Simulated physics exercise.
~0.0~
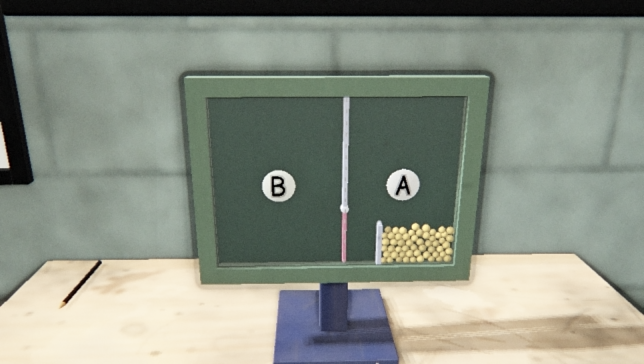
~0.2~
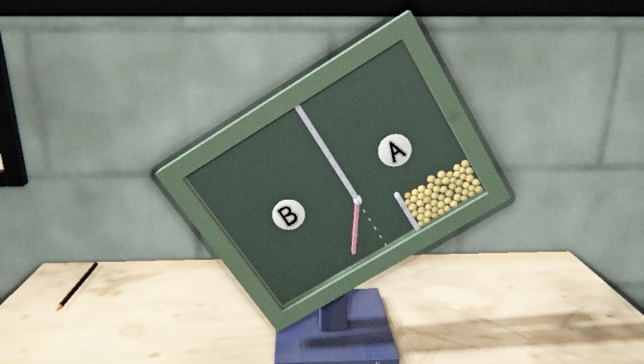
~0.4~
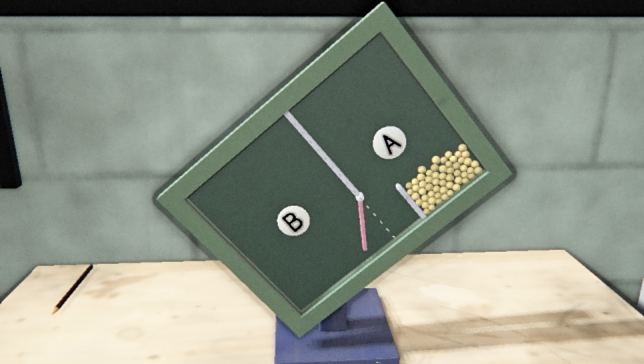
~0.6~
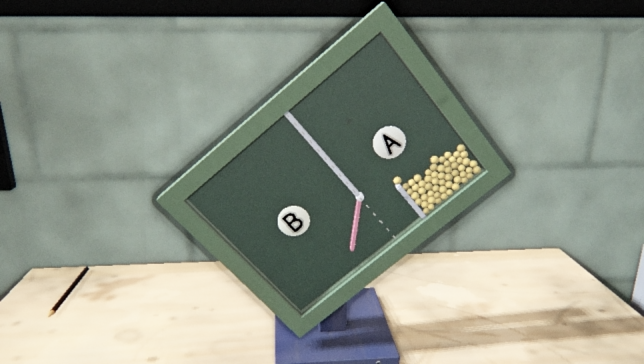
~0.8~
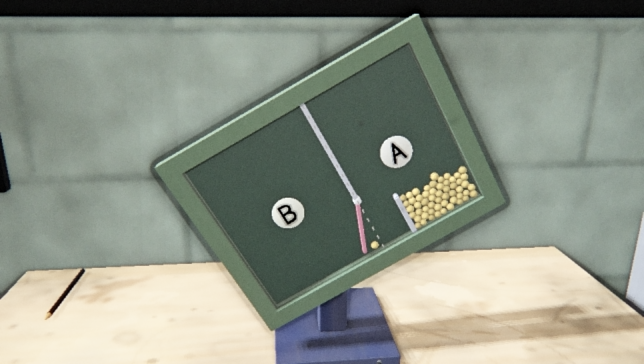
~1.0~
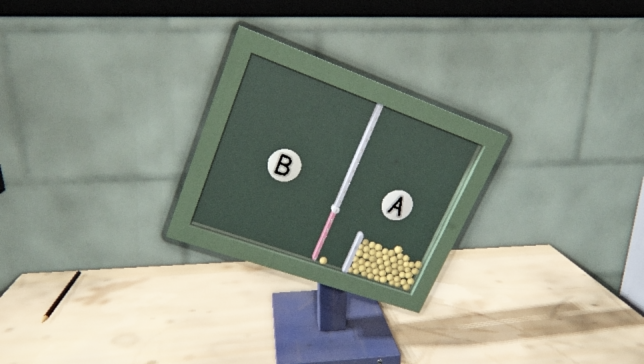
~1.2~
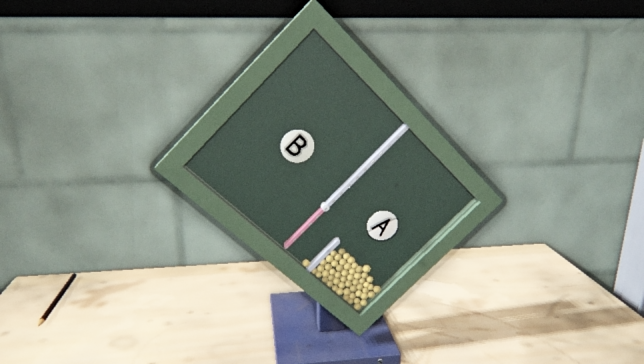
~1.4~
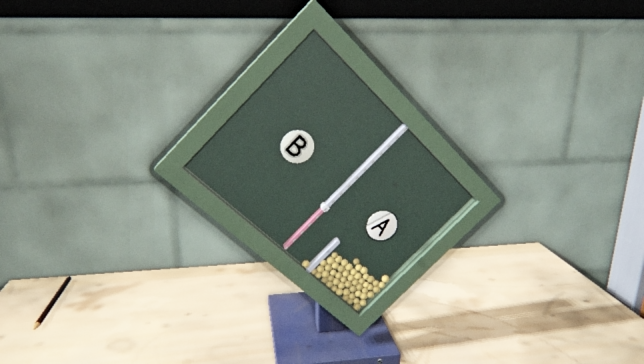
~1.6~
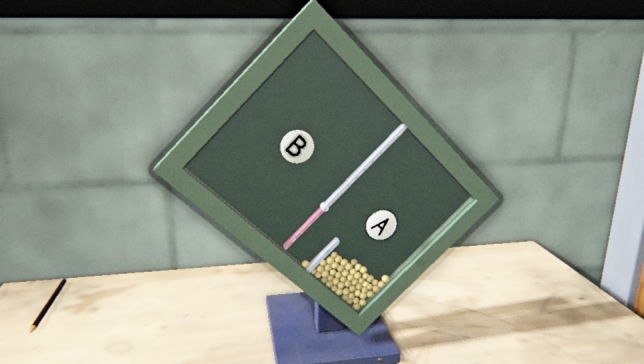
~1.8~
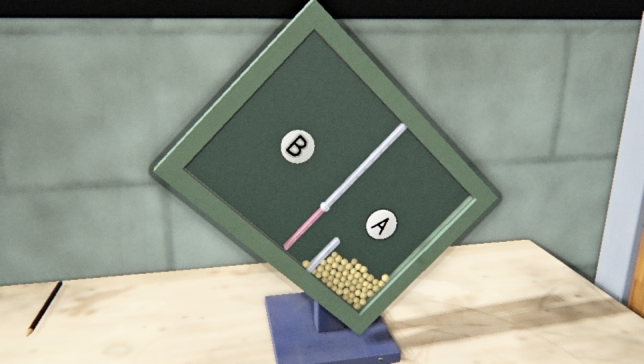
A green framed box full of small yellow balls on side A tipped anticlockwise, letting its pink flap swing open, then rotated back the other way until the flap closed, and it stopped tilted clockwise with the balls still heaped in A's bottom corner.
